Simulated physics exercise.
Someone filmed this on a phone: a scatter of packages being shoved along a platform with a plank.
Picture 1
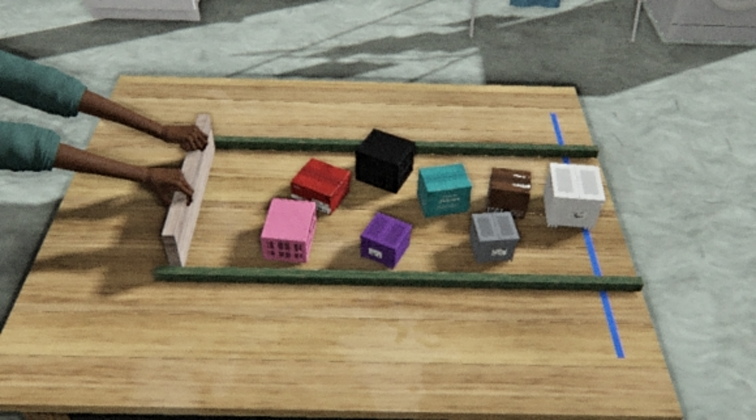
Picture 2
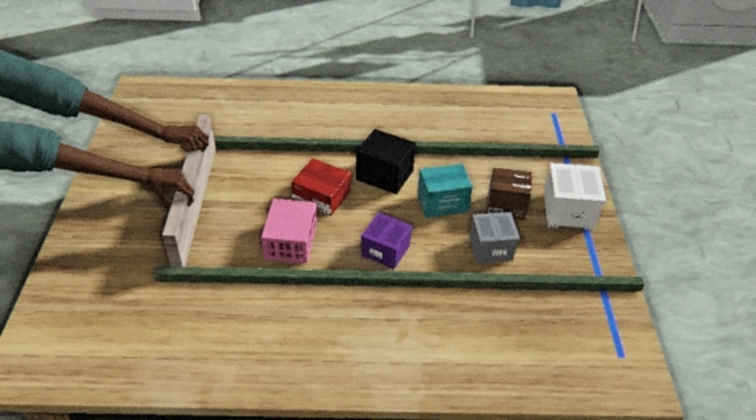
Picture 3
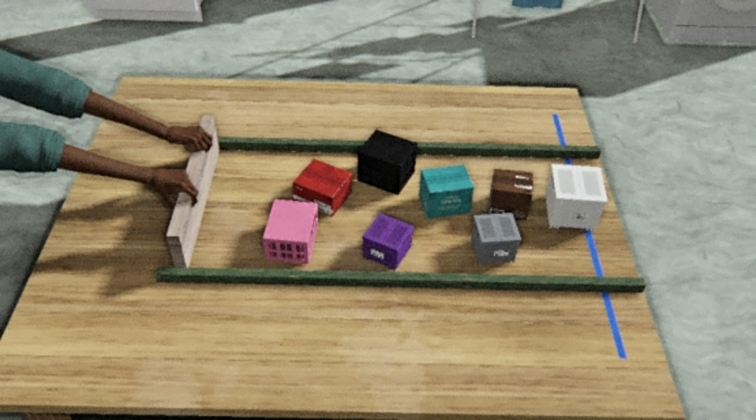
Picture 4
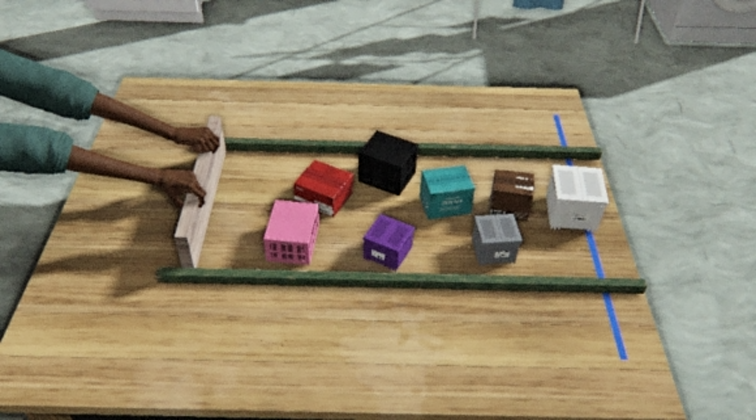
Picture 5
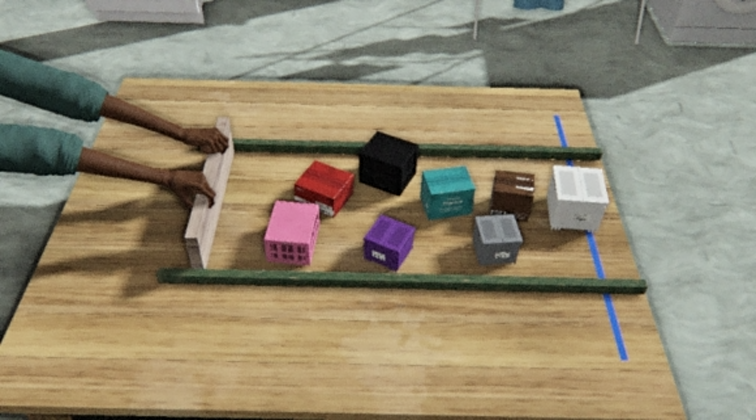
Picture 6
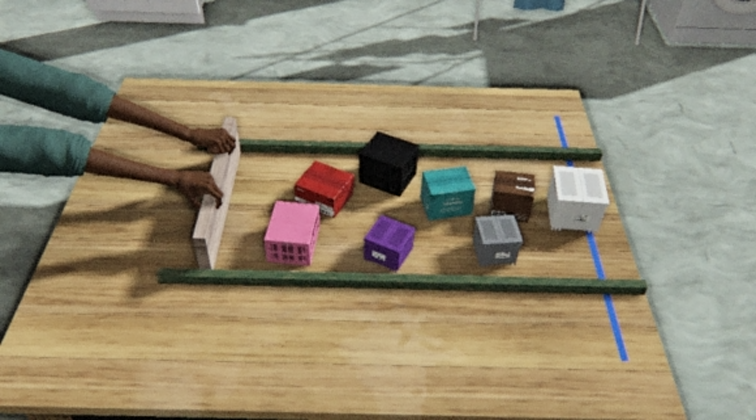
A pale wooden plank, held by two hands in teal sleeves, starts still at the left of a wooden table, then slides a short way right between two green rails. The boxes and crates ahead stay practically in place, the white one over the blue line, with a gap remaining before the pink crate.
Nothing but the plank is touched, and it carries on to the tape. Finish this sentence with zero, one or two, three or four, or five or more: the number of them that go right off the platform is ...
The number of them that go right off the platform is five or more.
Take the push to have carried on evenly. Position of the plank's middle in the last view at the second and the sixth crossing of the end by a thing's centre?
The first puts it near (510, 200), the next near (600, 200).
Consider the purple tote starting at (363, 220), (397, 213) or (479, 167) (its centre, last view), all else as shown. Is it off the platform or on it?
Going through the three places, it drops down; drops down; drops down.
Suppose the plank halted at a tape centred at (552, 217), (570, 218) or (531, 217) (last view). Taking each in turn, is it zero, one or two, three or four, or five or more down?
3 or 4; 5 or more; three to four.
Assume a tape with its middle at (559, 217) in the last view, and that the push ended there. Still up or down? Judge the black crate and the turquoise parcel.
Outcome - black crate: It keeps its spot; turquoise parcel: It leaves the top.
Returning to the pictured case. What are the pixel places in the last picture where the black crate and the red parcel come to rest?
You'll see the black crate at (600, 162), with the red parcel at (608, 199).
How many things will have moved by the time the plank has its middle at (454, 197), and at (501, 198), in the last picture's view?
Counts: 8 and 8.
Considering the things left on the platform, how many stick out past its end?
The count would be 3.
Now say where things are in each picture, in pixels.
The first picture shows white tote (572, 196); brown parcel (508, 193); grey tote (493, 238); plank (191, 188); tape (581, 215).
The second picture shows brown parcel (509, 193); plank (192, 188).
The third picture shows grey tote (495, 239); red parcel (323, 187).
The fourth picture shows white tote (575, 199); pink crate (292, 232).
The fifth picture shows brown parcel (512, 196); purple tote (389, 243).
The sixth picture shows white tote (576, 200); brown parcel (512, 196); grey tote (496, 241); plank (219, 191); tape (585, 218).
Soon after, none off yet; white tote at rest near (576, 200); brown parcel at rest near (512, 196); grey tote at rest near (496, 241).
Then, none off yet; white tote moved about its own width near (620, 201); brown parcel moved well along near (575, 198); grey tote moved well along near (571, 244).
At rest, the number that fall off is five or more; fallen, purple tote, turquoise parcel, grey tote, brown parcel and white tote.
